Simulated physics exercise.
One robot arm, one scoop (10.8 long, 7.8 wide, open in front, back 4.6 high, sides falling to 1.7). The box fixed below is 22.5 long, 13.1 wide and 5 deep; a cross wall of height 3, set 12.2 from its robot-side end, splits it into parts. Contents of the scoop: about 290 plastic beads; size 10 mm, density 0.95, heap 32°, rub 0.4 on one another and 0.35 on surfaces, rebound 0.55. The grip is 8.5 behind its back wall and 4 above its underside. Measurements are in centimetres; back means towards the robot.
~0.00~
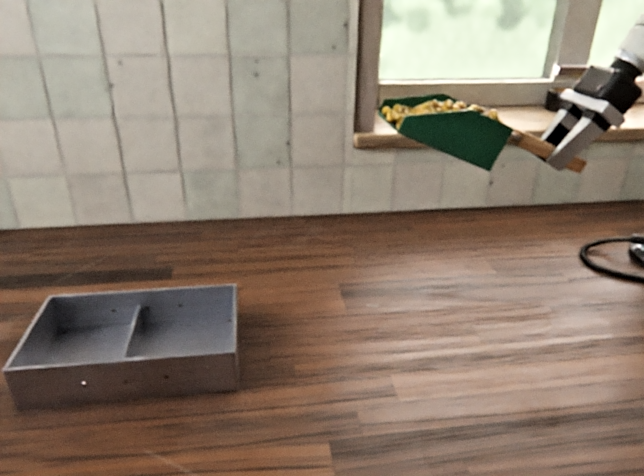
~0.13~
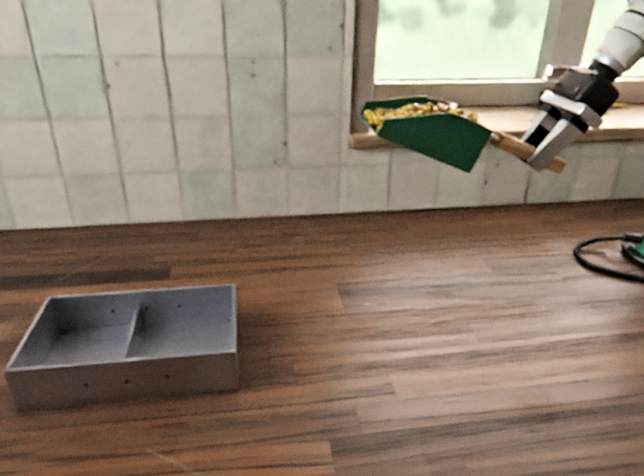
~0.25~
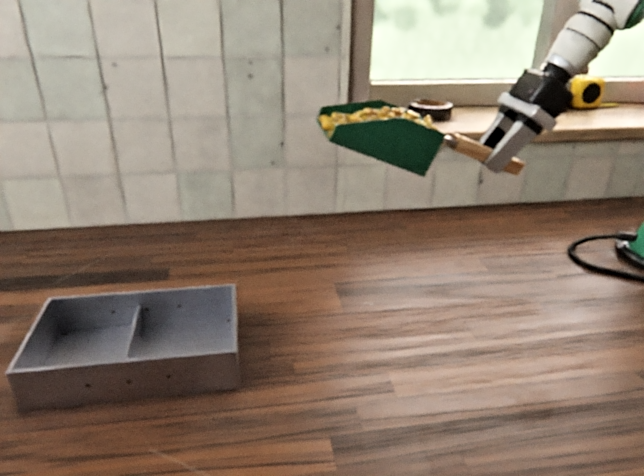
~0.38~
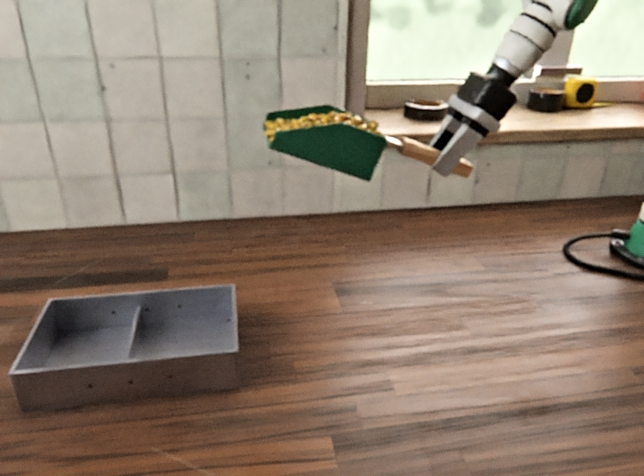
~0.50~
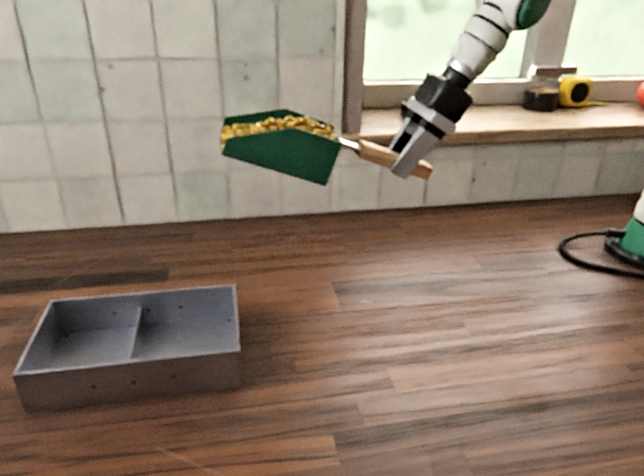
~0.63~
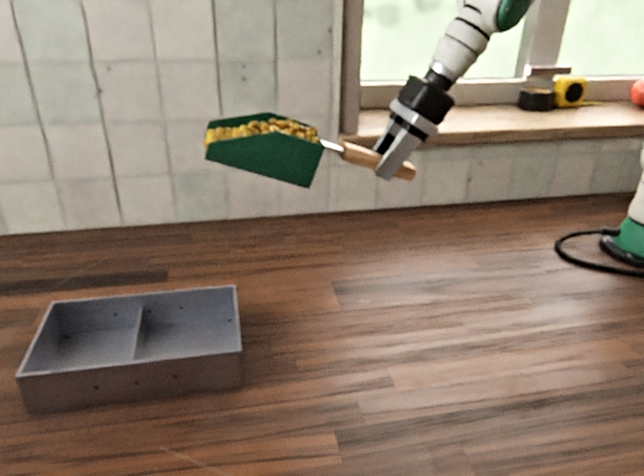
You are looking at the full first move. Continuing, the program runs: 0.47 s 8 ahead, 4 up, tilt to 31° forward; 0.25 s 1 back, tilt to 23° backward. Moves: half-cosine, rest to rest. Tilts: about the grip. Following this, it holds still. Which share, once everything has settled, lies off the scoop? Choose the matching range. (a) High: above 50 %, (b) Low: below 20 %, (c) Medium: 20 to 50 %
High: Above 50 % (a).
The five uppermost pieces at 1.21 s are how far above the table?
About 24 cm.
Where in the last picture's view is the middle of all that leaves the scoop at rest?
Centre estimate: About (86, 361).
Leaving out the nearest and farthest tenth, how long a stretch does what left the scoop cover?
38 cm.
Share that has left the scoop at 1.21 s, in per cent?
Share out: Near 65 %.
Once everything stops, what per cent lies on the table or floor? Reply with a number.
Some 20 percent.
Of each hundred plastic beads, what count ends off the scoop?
I'd guess near 85 per cent.
By 0.92 s, tilted 14° forward, highest piece 25 above the table; 286 on the scoop, 1 in flight or on a rim.
By 1.21 s, tilted 10° forward, highest piece 24 above the table; 101 on the scoop, 98 in the robot-side part, 28 in the far-side part, 60 in flight or on a rim.
By 1.55 s, tilted 23° backward, highest piece 32 above the table; 90 in the robot-side part, 72 in the far-side part, 36 on the scoop, 22 on the table or floor, 67 in flight or on a rim.
By 2.60 s, tilted 23° backward, highest piece 30 above the table; 96 in the far-side part, 93 in the robot-side part, 62 on the table or floor, 36 on the scoop.
Final count, 96 in the far-side part, 93 in the robot-side part, 62 on the table or floor, 36 on the scoop. That is 87 % off the scoop.
